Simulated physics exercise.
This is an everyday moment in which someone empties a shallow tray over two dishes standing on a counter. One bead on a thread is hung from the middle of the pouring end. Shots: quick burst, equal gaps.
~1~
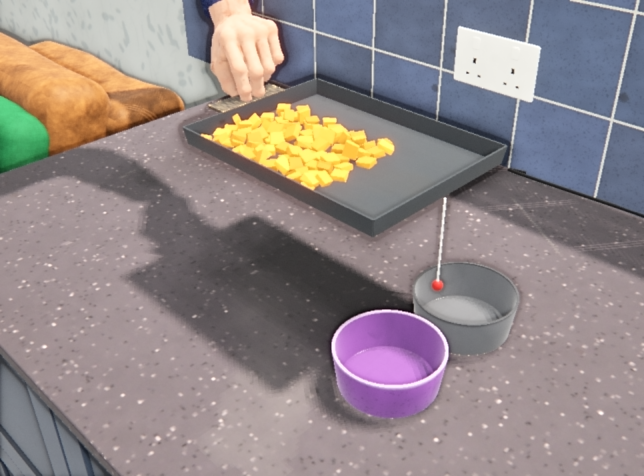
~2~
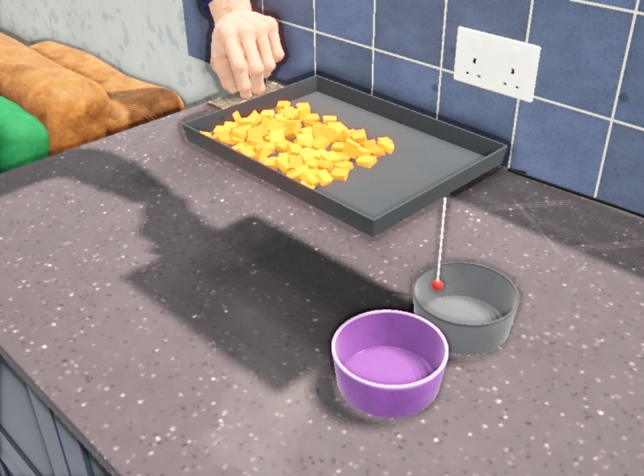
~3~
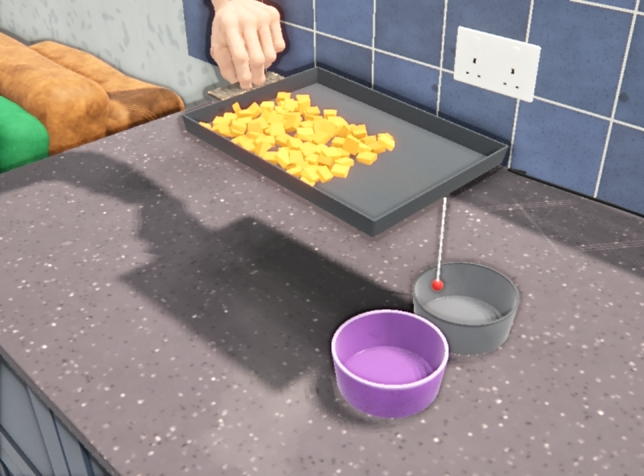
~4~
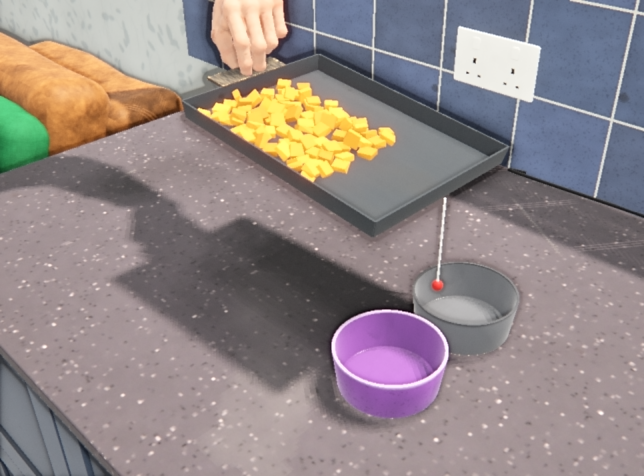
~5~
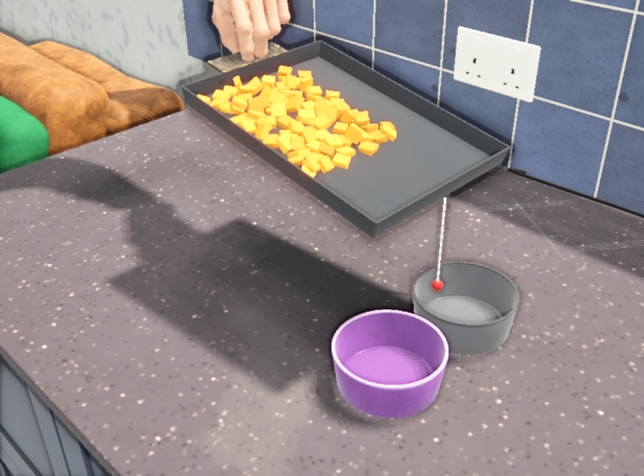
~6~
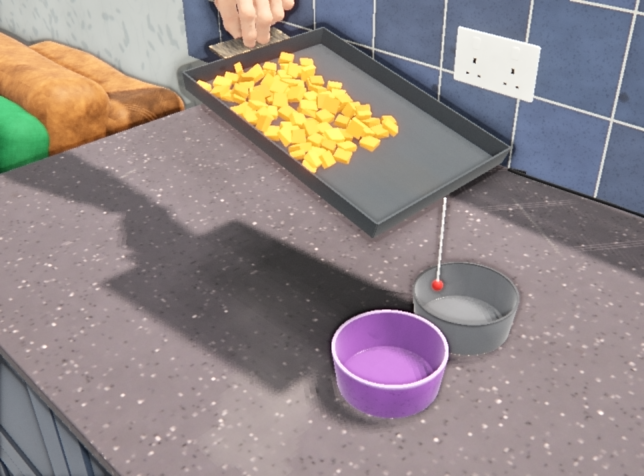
A dark grey tray heaped with small yellow-orange pieces is held by a hand at its far left end, above a speckled grey-brown counter seen from above at an angle, against blue tiles with a white socket. A purple dish and a grey one stand below, near a red bead on a pale thread. The hand slowly raises the far end, tilting the tray slightly, while the view stays still.
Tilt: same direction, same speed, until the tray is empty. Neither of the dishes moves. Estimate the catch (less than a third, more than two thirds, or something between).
A third to two thirds.
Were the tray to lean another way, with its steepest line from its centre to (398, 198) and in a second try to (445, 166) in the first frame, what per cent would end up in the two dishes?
About 80 %, then 50 %.
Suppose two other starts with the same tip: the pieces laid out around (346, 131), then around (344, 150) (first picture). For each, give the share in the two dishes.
Roughly 50 and 40 percent, in that order.
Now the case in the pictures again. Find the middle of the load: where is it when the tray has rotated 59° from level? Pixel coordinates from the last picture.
I'd put the middle close to (428, 188).
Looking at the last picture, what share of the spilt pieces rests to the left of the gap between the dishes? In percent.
Around 0 per cent, I reckon.
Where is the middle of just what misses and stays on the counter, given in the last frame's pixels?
My estimate puts the centre near (494, 393).
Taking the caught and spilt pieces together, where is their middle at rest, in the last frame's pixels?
Somewhere close to (459, 360) in the last picture.
Soon after the last picture, tray tipped steeply; most on the tray; a small part in the air.
A little later, tray tipped right over; about two thirds on the tray; a small part in the left dish; a small part in the right dish; about a quarter outside both; a small part in the air.
Later still, tray tipped past a quarter turn; about a quarter in the left dish; about a third in the right dish; about half outside both.
At rest, tray tipped past a quarter turn; about a quarter in the left dish; about a third in the right dish; about half outside both.
